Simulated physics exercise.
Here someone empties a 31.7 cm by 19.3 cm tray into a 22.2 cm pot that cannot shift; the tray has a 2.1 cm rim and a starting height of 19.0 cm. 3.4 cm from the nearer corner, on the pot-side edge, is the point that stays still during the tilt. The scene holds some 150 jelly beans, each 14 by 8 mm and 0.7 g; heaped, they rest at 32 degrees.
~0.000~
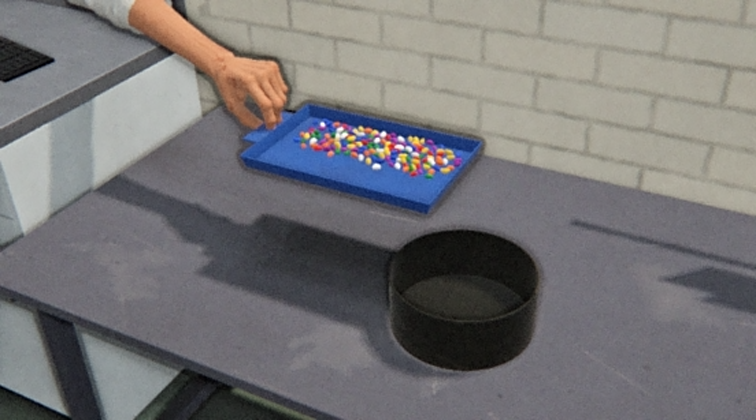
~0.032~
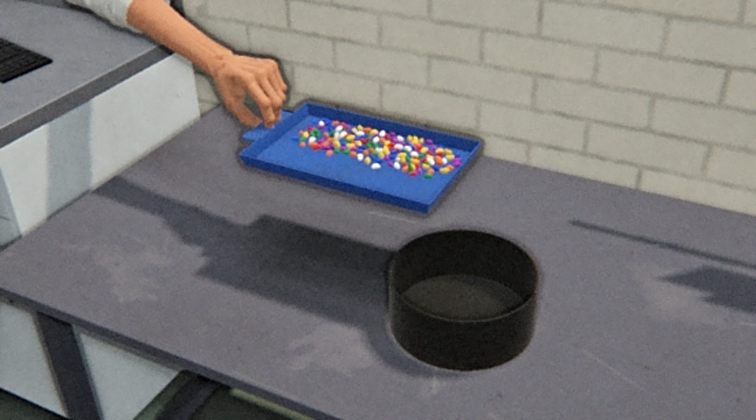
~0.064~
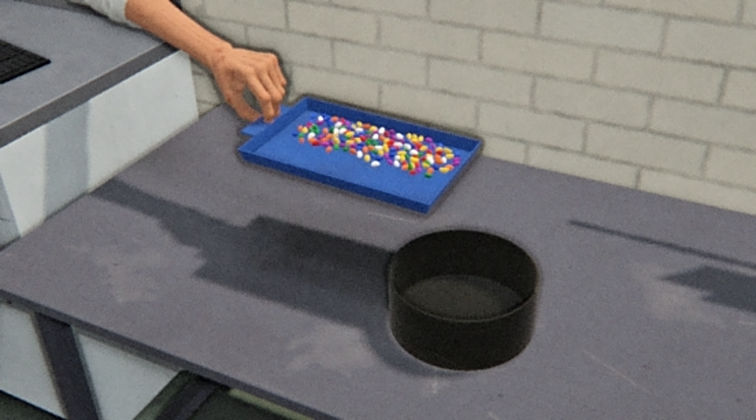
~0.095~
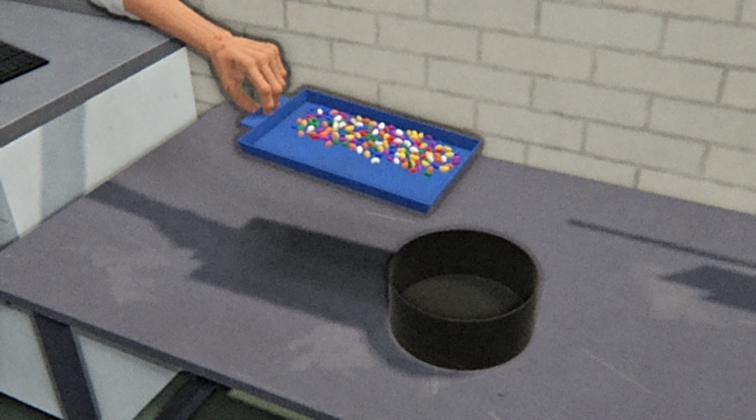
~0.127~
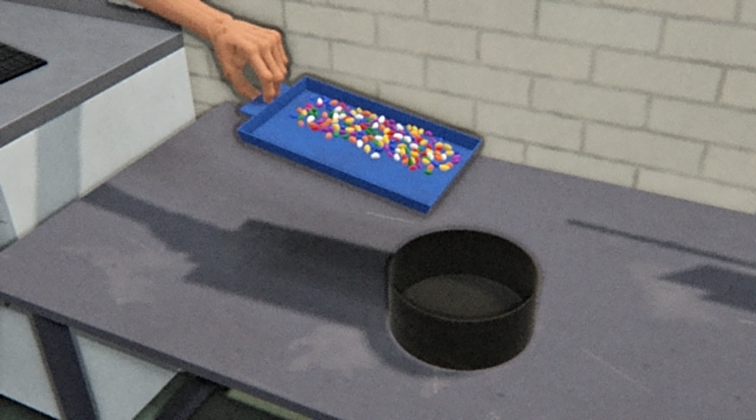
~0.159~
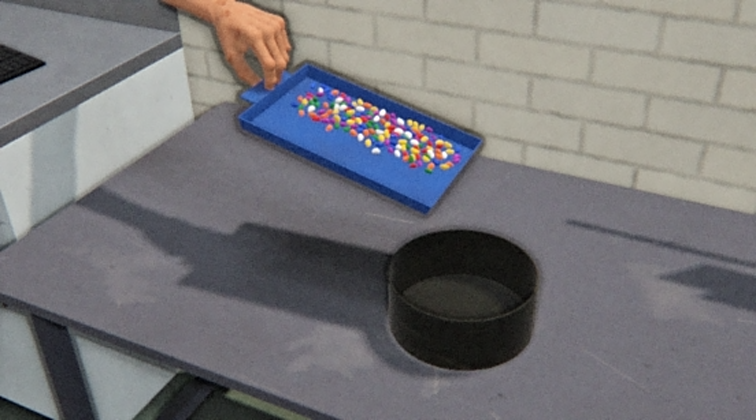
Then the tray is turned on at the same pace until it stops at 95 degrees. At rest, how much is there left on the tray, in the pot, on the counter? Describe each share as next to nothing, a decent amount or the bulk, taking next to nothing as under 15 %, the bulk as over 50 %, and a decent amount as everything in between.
Left on the tray - next to nothing; pot - the bulk; counter - a decent amount.
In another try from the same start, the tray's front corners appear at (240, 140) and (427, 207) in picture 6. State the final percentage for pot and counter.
Pot 85 % / counter 15 %.
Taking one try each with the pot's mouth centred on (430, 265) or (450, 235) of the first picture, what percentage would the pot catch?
First try around 45 %, second around 50 %.
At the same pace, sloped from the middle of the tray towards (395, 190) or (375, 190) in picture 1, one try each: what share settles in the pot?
Estimate: Some 100 % and some 90 % respectively.
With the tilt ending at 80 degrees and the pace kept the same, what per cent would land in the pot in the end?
In that case it comes to about 60 in a hundred.
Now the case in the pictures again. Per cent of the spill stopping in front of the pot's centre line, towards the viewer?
Roughly 10 percent of the spill.
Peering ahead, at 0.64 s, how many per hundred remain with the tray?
Close to 75 in a hundred parts of the load.
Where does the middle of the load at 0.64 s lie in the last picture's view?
Roughly (475, 180).
After 0.45 s, tilt 54 degrees; the tray holds 100 %, the pot 0 %.
After 0.64 s, tilt 81 degrees; the tray holds 75 %, the pot 0 %.
After 0.95 s, tilt 95 degrees; the tray holds 0 %, the pot 60 %.
At rest (2.4 s), tray 0 %, pot 65 %, counter 35 %.
